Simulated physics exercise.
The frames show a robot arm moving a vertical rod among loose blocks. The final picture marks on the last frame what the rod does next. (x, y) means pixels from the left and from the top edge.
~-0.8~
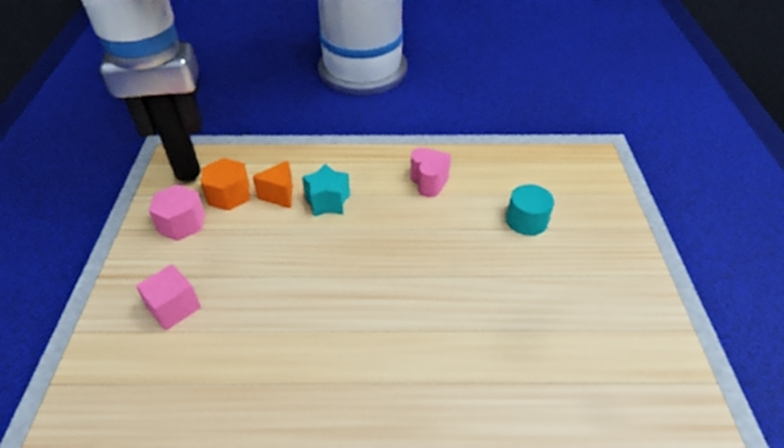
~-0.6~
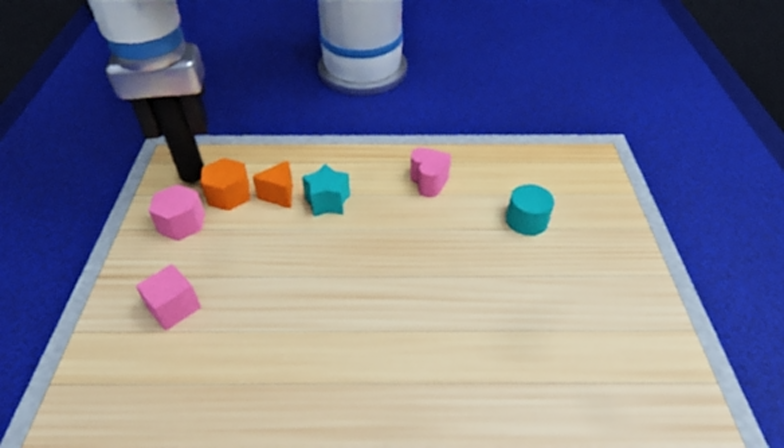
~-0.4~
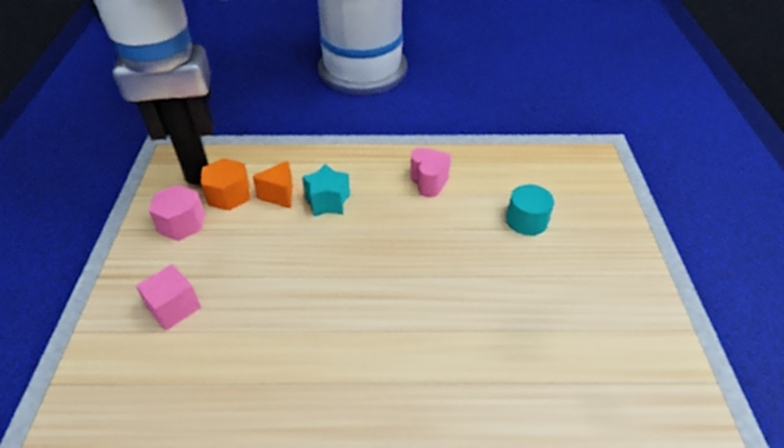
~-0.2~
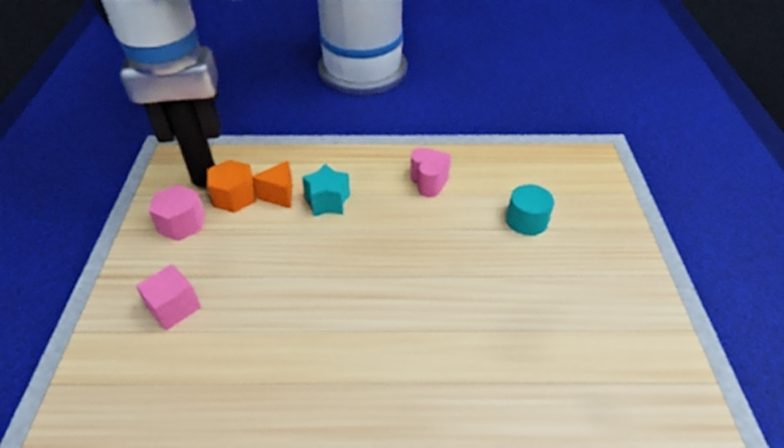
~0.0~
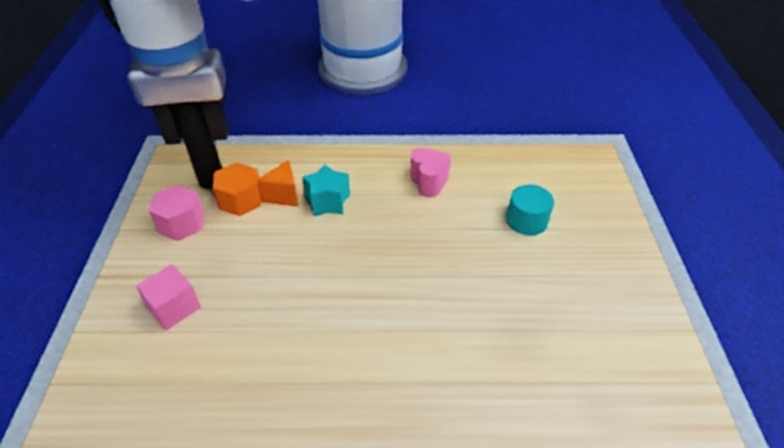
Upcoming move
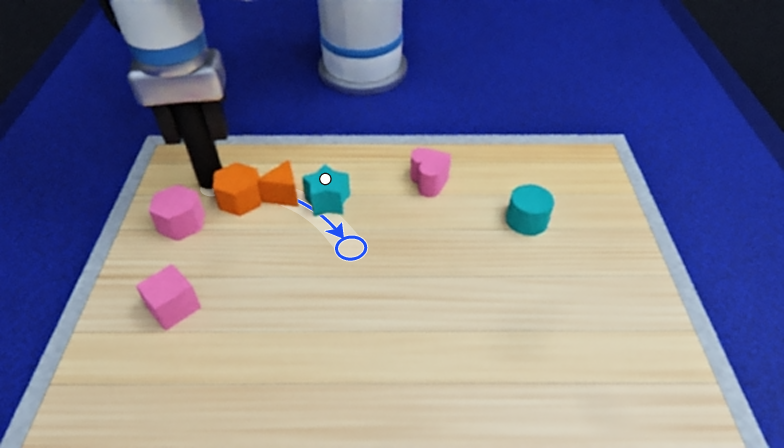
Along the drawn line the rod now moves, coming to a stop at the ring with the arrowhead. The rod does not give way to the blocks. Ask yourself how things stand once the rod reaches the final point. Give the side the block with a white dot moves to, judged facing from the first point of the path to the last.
It moves left.
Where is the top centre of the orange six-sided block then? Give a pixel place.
At roughly (267, 199).
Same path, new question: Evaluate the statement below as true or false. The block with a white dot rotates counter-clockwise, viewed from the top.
This is true.
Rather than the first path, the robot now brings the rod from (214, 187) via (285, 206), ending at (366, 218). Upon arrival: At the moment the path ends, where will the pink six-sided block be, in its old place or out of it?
It is still on its spot.
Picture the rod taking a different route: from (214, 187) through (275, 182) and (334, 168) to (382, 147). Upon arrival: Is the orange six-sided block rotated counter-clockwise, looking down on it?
In short: No.
The line goes from (214, 187) by way of (270, 192) and (317, 212) to (351, 248); the dot is on the turquoise star.
On the path given first. One third of the way, rod at (269, 185); orange six-sided block at (263, 194), turned 85° clockwise; orange triangular piece at (301, 190), turned 60° anticlockwise; turquoise star at (337, 178), turned 15° anticlockwise.
Two thirds of the way, rod at (317, 206); orange six-sided block at (267, 199), turned 115° clockwise; orange triangular piece at (319, 214); turquoise star at (350, 180), turned 50° anticlockwise.
At the end, rod at (351, 241); pink six-sided block unmoved; orange six-sided block at (267, 199), turned 115° clockwise; orange triangular piece at (325, 238), turned 95° clockwise; turquoise star at (355, 181), turned 75° anticlockwise.
